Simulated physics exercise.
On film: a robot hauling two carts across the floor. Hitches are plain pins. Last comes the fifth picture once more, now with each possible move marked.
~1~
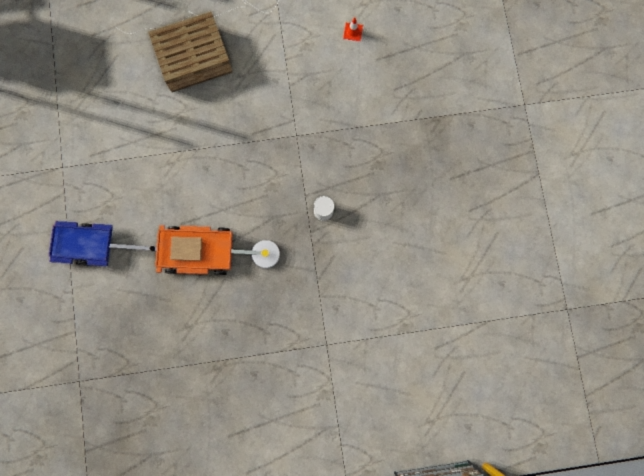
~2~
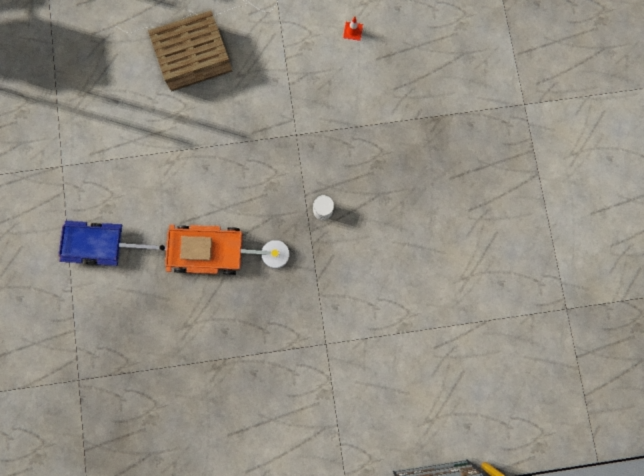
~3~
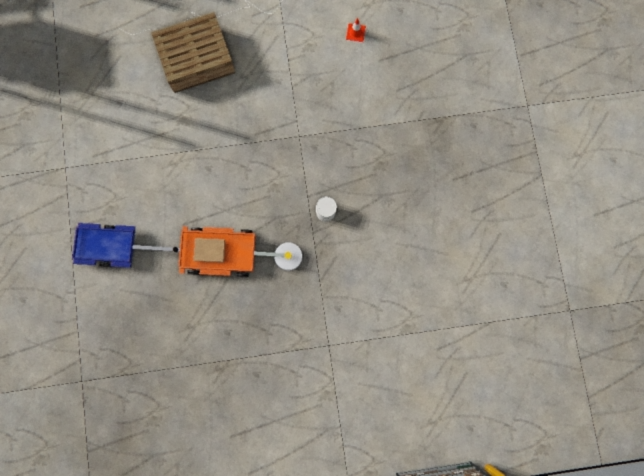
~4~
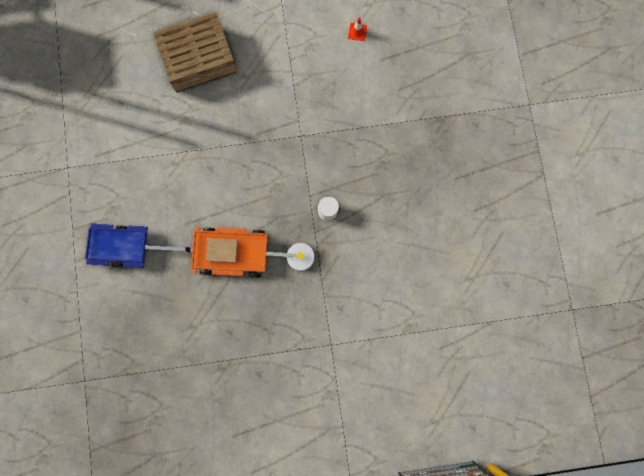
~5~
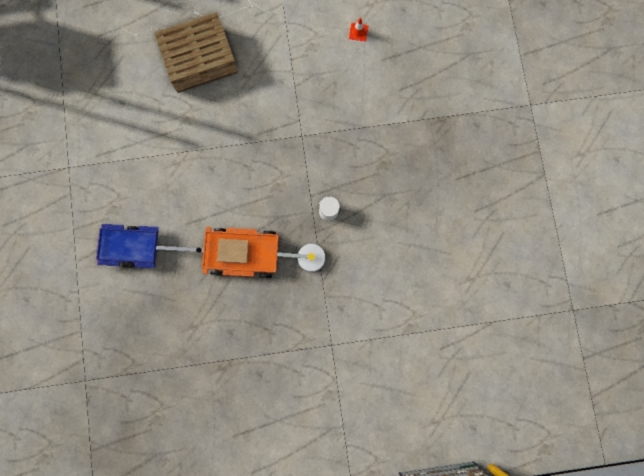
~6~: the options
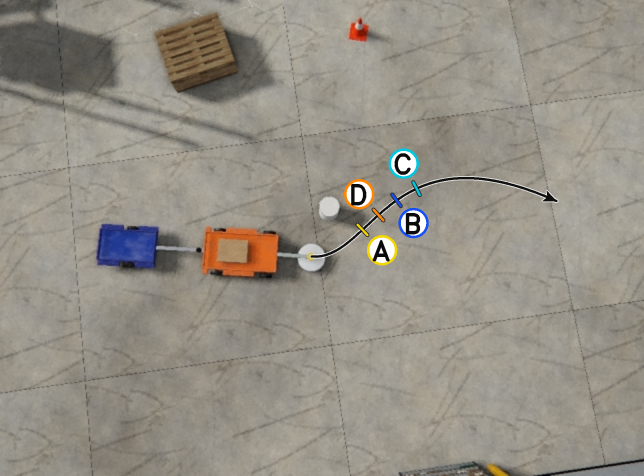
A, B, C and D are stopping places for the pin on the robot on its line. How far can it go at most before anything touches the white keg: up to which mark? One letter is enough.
A.
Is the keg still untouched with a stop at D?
No.
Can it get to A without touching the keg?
For that mark, yes.
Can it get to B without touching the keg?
No.
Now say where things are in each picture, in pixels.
White keg (324, 211); robot (266, 254); orange cart (194, 250), in the first frame.
Robot (275, 254); orange cart (204, 249); blue cart (91, 243); white keg (323, 211), in the second frame.
Robot (288, 256); orange cart (217, 251); blue cart (104, 245); white keg (326, 212), in the third frame.
Robot (301, 257); orange cart (230, 251); blue cart (117, 245); white keg (328, 211), in the fourth frame.
Robot (311, 258); orange cart (241, 252); blue cart (128, 246); white keg (329, 212), in the fifth frame.
On the marked copy, A at (362, 230); B at (397, 200); C at (417, 189); D at (378, 215); the route from (311, 257) via (424, 185) to (557, 201).
Taking A. A third of the way, robot (331, 254), last cart (147, 247).
Two thirds of the way, robot (348, 243), last cart (166, 248).
When it is over, robot (362, 231), last cart (182, 249); nothing has been touched.
As for the rest, B is too far, the keg has been hit; C is too far, the keg has been hit; D is too far, the keg has been hit.
